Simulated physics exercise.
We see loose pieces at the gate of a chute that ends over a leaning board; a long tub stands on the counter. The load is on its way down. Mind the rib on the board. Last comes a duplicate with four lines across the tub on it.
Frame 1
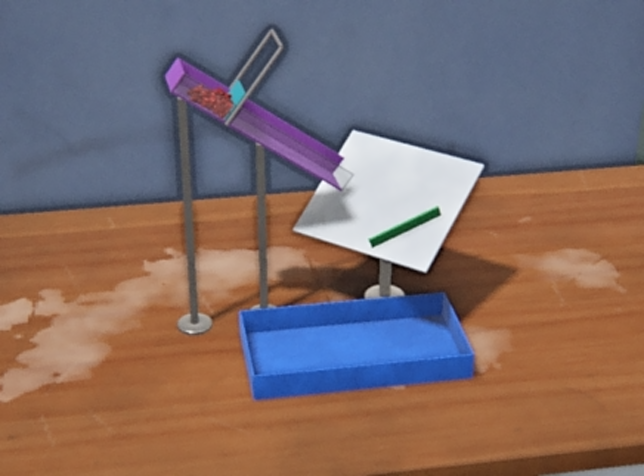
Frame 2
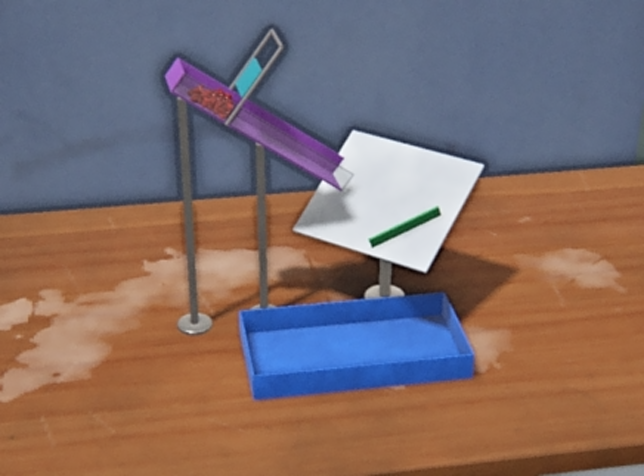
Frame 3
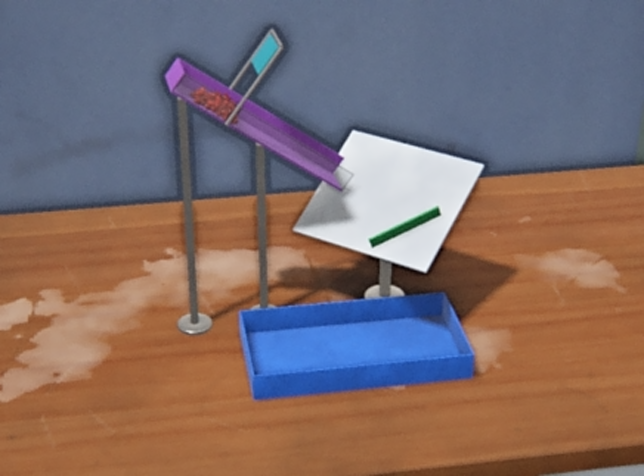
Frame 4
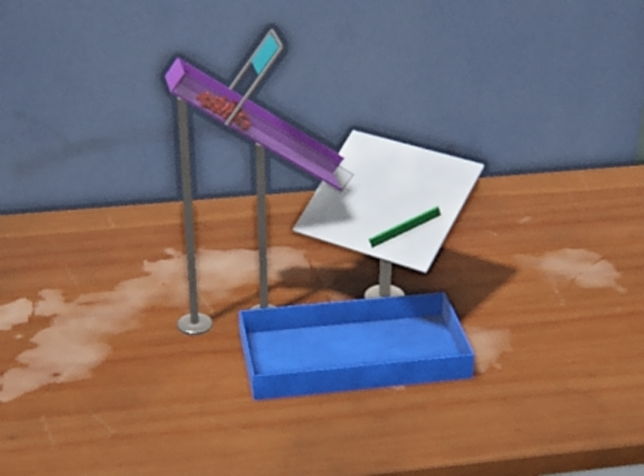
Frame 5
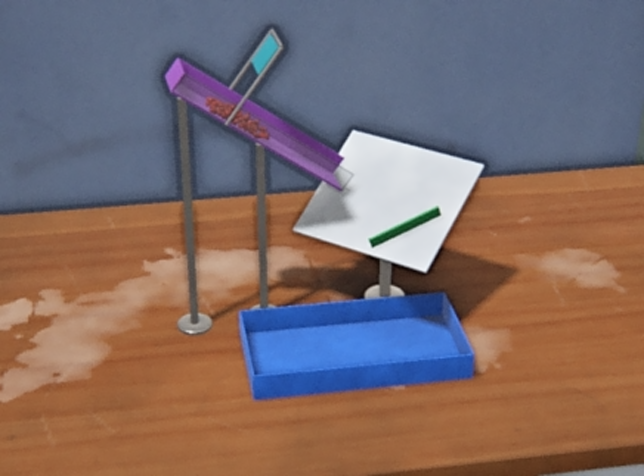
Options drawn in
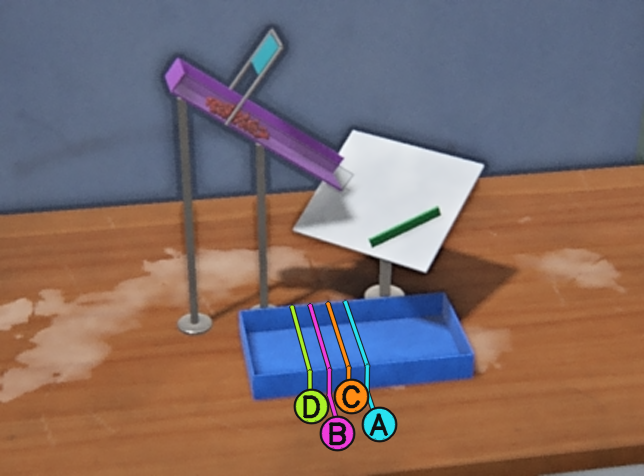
A purple chute's blue gate slides up, and small reddish pieces start sliding down it.
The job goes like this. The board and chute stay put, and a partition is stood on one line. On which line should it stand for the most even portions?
The answer is line C.
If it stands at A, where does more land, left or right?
The left side.
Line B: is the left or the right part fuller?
The right side.
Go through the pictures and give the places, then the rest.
The first picture shows load behind the gate at (214, 96), kidney beans; lip of the chute at (337, 182), sloping fairly steeply.
The second picture shows middle of the board at (388, 197), tilted fairly steeply; middle of its low edge at (357, 250); of its high edge at (417, 147).
The third picture shows front corners of the tub at (254, 376) and (473, 354), empty; front of the load at (234, 112).
The fourth picture shows middle of the load at (222, 112); its front at (248, 125), about a quarter of the way to the lip; rib from (439, 206) to (368, 240).
The fifth picture shows middle of the load at (233, 118); its front at (267, 136), about a third of the way to the lip.
On the marked copy, line A crosses the front rim at (367, 365); line B crosses the front rim at (329, 369); line C crosses the front rim at (348, 367); line D crosses the front rim at (309, 371).
For line A, of what is caught, nearly all on the left of the divider, a small part on the right.
For line B, of what is caught, a stray few on the left of the divider, nearly all on the right.
For line C, of what is caught, about a third on the left of the divider, about two thirds on the right.
For line D, of what is caught, none on the left of the divider, all on the right.
